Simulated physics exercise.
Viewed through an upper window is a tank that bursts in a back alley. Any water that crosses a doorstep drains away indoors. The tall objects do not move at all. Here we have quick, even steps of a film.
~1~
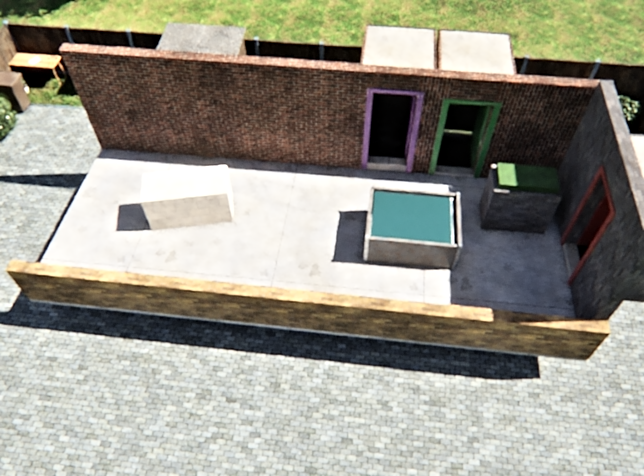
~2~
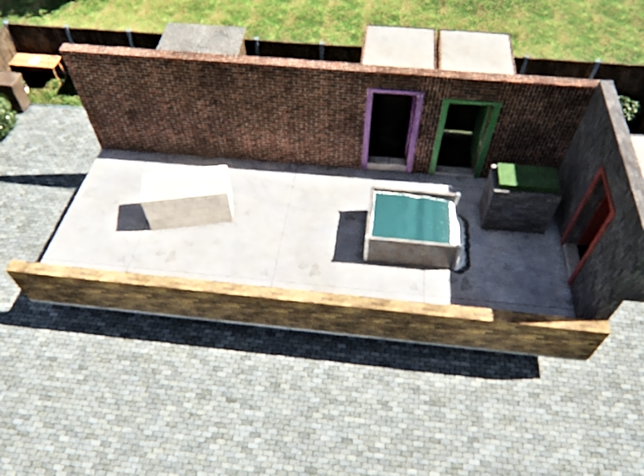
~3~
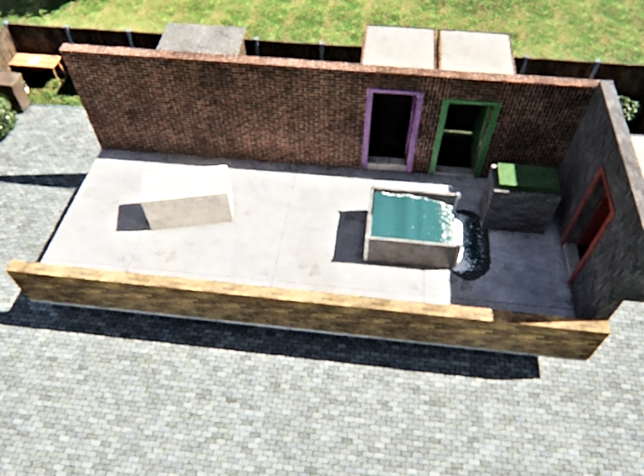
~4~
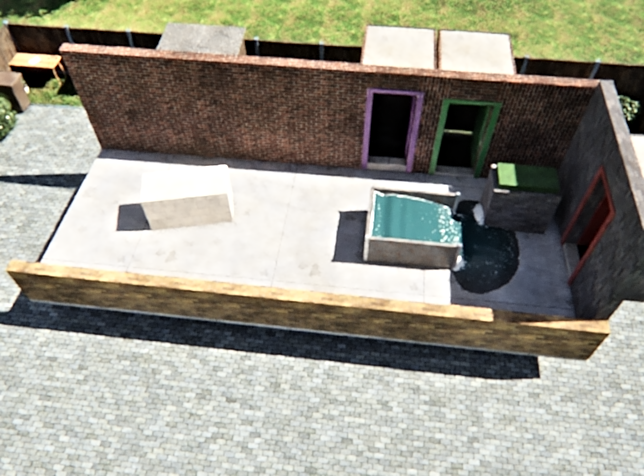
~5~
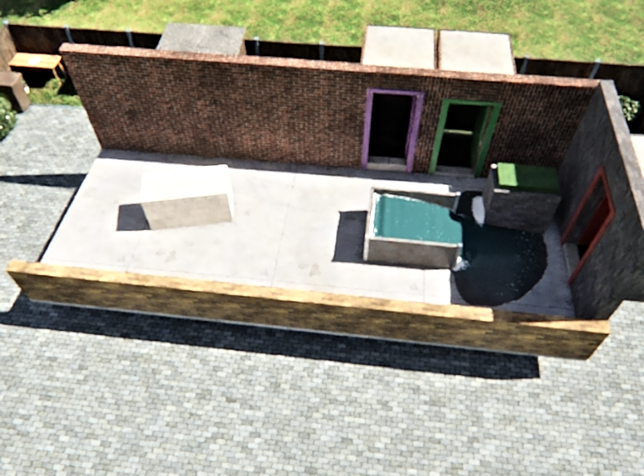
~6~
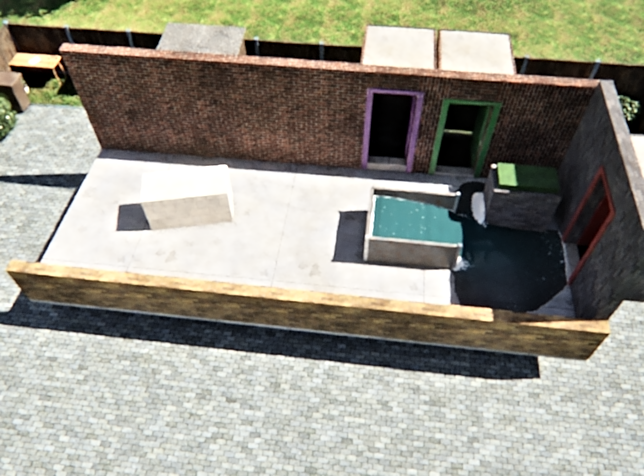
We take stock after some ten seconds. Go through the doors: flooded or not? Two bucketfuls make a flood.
Purple door: Not flooded. Red door: Flooded. Green door: Flooded.
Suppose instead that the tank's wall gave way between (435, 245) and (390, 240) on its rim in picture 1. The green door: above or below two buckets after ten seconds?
I reckon the green one doesn't reach it.
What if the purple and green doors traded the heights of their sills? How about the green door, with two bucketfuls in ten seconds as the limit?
With the sills exchanged, the green door falls below the cutoff.
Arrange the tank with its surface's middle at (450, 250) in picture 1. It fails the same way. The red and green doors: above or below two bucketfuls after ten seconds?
The red door: Exceeds it; the green door: Falls short.
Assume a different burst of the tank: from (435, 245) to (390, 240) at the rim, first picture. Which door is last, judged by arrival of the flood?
I'd say the door marked purple.
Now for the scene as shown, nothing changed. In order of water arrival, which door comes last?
The purple-painted one.
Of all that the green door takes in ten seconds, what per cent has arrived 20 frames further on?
Roughly 90 percent.
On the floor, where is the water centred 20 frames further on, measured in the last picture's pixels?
Close to (479, 256).
A moment on, water covers 20 % of the floor; the purple door not reached, the red door over two buckets in, the green door under two buckets in.
Next, water covers 20 % of the floor; the purple door wet at the sill, nothing in, the red door far over two buckets in, the green door over two buckets in.
Then, water covers 30 % of the floor; the purple door wet at the sill, nothing in, the red door far over two buckets in, the green door over two buckets in.
Later, water covers 60 % of the floor; the purple door wet at the sill, nothing in, the red door far over two buckets in, the green door over two buckets in.
In the end, water covers 90 % of the floor; the purple door wet at the sill, nothing in, the red door far over two buckets in, the green door over two buckets in.
